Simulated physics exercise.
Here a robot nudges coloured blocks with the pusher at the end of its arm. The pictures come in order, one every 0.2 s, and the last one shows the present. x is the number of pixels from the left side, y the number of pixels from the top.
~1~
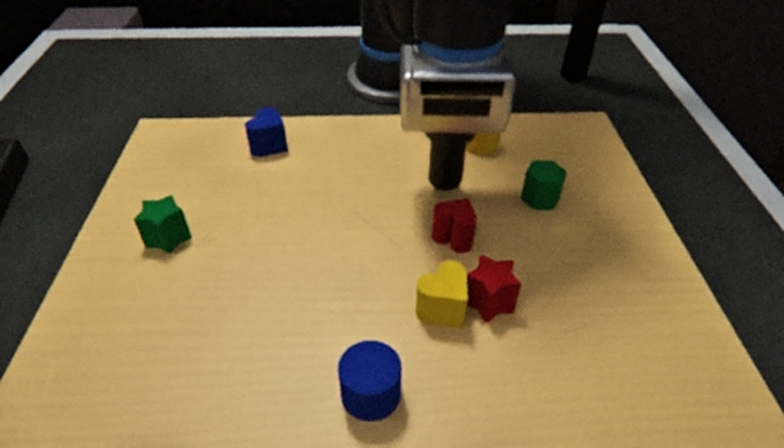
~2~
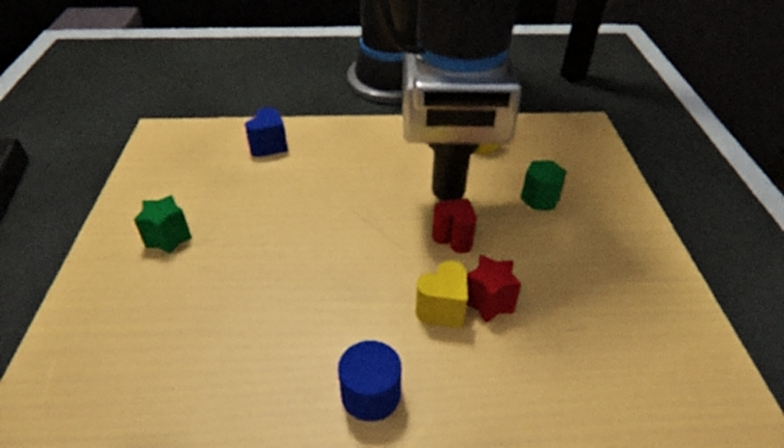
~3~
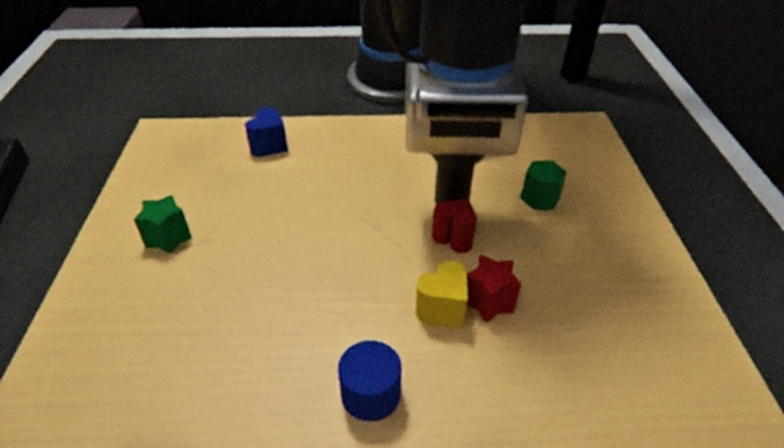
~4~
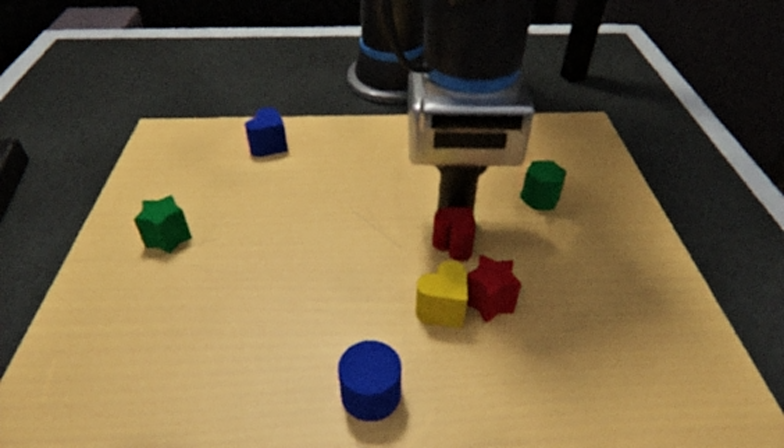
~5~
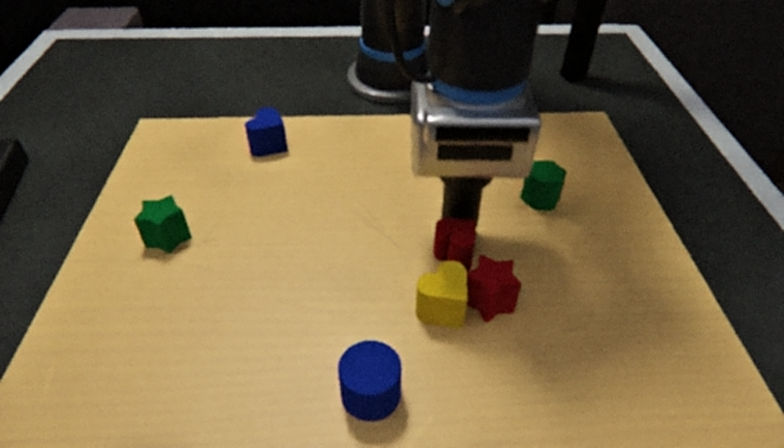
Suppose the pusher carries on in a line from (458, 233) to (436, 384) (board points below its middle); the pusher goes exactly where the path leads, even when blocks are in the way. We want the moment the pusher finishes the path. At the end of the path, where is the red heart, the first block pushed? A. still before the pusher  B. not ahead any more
Correct choice: B.
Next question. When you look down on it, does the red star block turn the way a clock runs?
No.
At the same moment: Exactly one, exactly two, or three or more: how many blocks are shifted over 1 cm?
It should be three or more, as far as I can tell.
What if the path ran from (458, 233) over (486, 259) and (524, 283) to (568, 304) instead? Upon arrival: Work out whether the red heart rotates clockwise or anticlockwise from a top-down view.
Seen from above, its turn is clockwise.
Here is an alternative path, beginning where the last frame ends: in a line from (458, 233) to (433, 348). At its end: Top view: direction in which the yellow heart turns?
The turn is clockwise.
What follows on the original path. One third of the way, pusher (452, 265); yellow heart (440, 305), turned 50° clockwise; red heart (461, 278), turned 30° anticlockwise; red star block (504, 282), turned 35° anticlockwise.
Two thirds of the way, pusher (445, 315); yellow heart (432, 339), turned 100° clockwise; red heart (476, 326), turned 35° anticlockwise; red star block (506, 284), turned 45° anticlockwise.
At the end, pusher (438, 374); blue round block in place; yellow heart (423, 407), turned 105° clockwise; red heart (488, 352), turned 85° anticlockwise; red star block (506, 284), turned 45° anticlockwise.
